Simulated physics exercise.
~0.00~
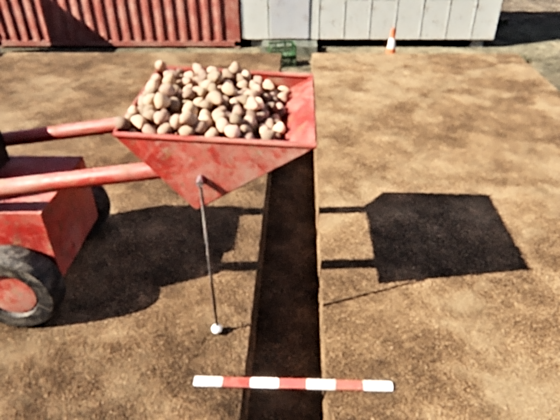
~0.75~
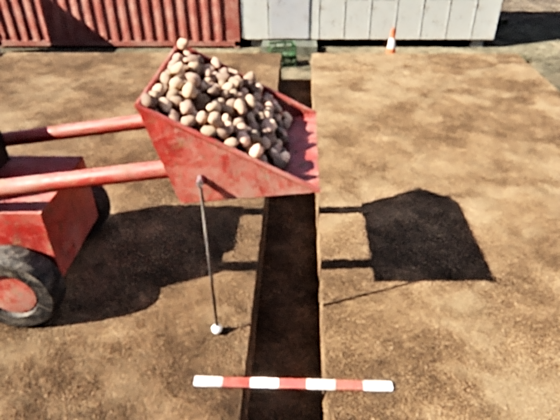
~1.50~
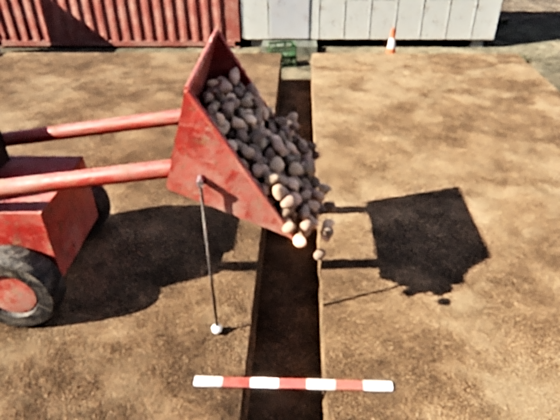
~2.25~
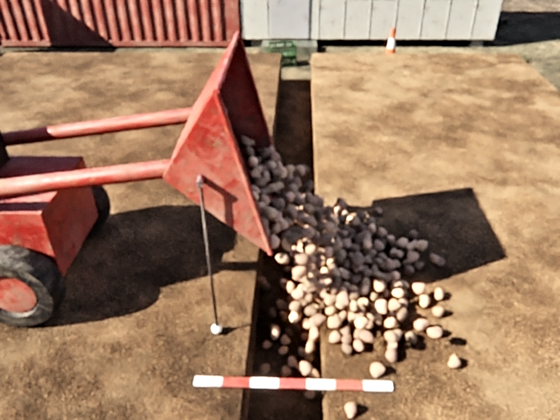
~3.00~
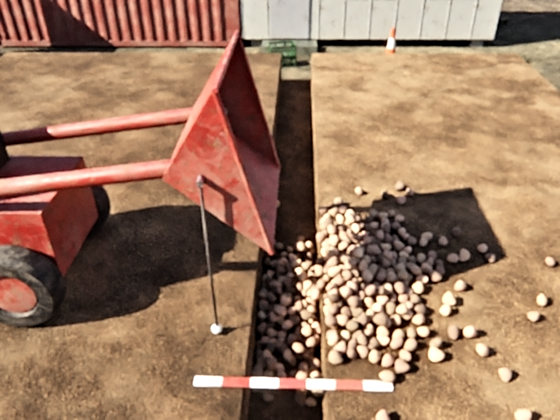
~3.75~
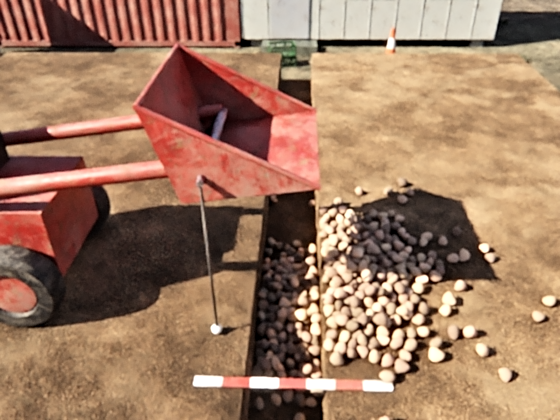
At the start, a red loader on the left holds a bucket heaped with pale, rounded stones above a narrow trench, with a red and white striped staff lying across it. The bucket tips forward to the right, and the stones slide toward its lower lip until the first ones drop. It tilts more steeply and the load pours out, some falling into the trench and more spilling onto the ground beyond. The bucket hangs tipped and empty while a few stones scatter farther right. Finally it swings back up, leaving stones in the trench and a larger pile past it.
